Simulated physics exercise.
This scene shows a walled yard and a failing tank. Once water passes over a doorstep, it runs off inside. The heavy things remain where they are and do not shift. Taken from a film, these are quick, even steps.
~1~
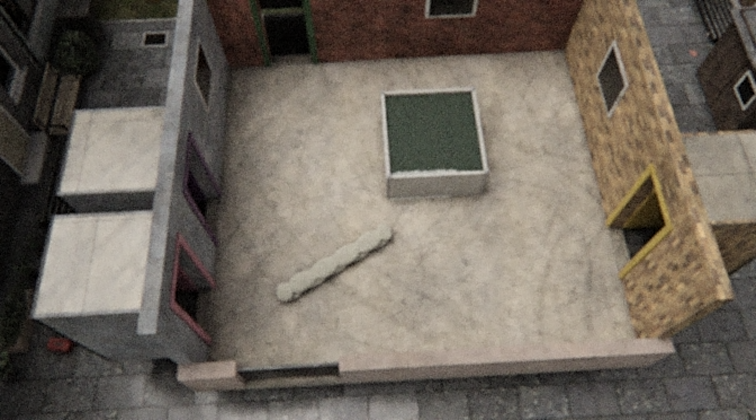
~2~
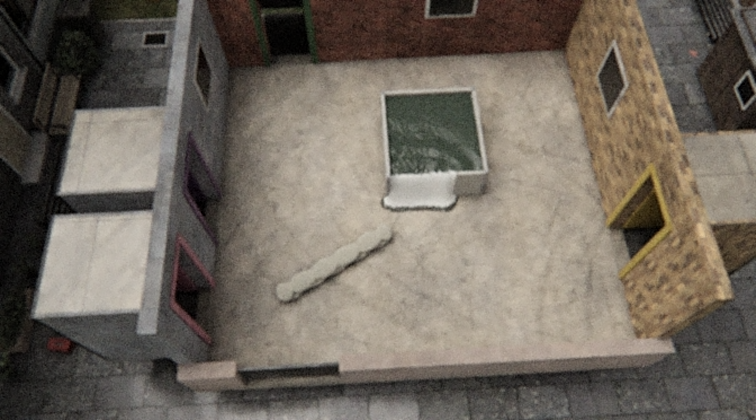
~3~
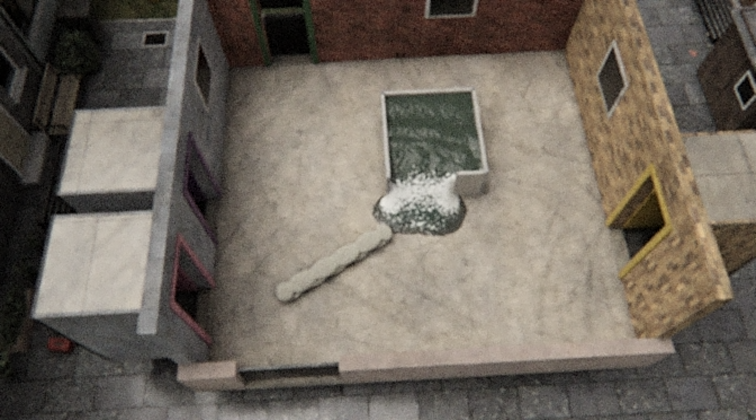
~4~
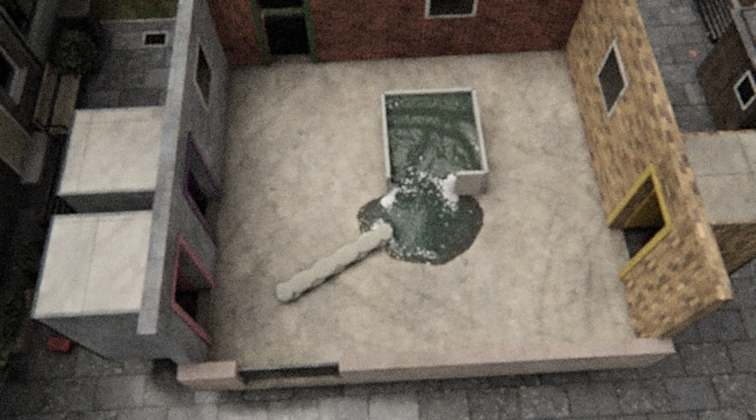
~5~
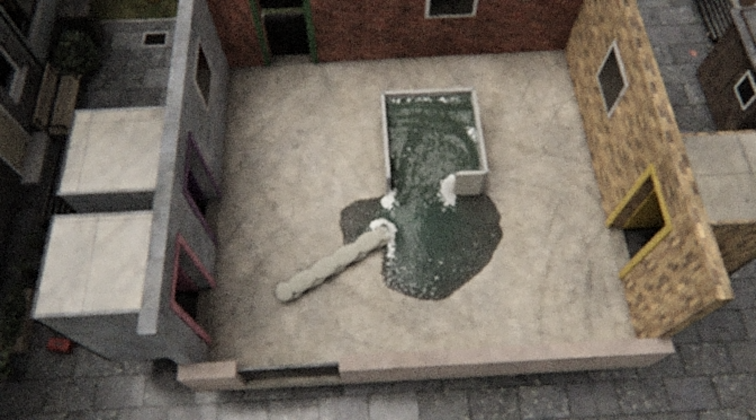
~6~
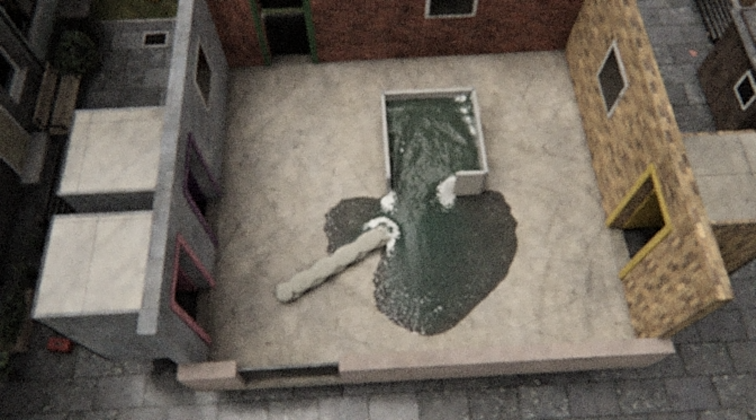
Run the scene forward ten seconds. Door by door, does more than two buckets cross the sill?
In the end the pink door is overrun past two buckets, the purple door is overrun past two buckets, the green door is overrun past two buckets, the yellow door is overrun past two buckets.
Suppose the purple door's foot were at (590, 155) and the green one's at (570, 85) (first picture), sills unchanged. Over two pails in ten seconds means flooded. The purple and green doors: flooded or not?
Purple: Does not flood; green: Does not flood.
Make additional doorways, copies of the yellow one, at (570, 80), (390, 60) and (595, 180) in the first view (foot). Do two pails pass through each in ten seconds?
Falls short; falls short; falls short.
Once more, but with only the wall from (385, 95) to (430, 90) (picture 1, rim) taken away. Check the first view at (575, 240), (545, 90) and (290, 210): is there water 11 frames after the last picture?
So: Spared, then wetted, then spared.
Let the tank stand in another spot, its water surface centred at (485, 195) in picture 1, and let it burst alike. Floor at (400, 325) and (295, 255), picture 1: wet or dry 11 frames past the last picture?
Points in order: Inundated; bare.
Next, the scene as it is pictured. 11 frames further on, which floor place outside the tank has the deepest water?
Somewhere close to (443, 348).
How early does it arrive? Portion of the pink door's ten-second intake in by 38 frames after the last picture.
I'd put it at about 80 per cent.
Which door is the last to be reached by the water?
I'd go with the green-painted one.
A moment on, water covers 25 % of the floor; the pink door not reached, the purple door not reached, the green door not reached, the yellow door not reached.
Next, water covers 35 % of the floor; the pink door not reached, the purple door wet at the sill, nothing in, the green door not reached, the yellow door not reached.
Then, water covers 45 % of the floor; the pink door over two buckets in, the purple door over two buckets in, the green door not reached, the yellow door under two buckets in.
Later, water covers 75 % of the floor; the pink door far over two buckets in, the purple door over two buckets in, the green door not reached, the yellow door over two buckets in.
In the end, water covers 95 % of the floor; the pink door far over two buckets in, the purple door over two buckets in, the green door over two buckets in, the yellow door over two buckets in.
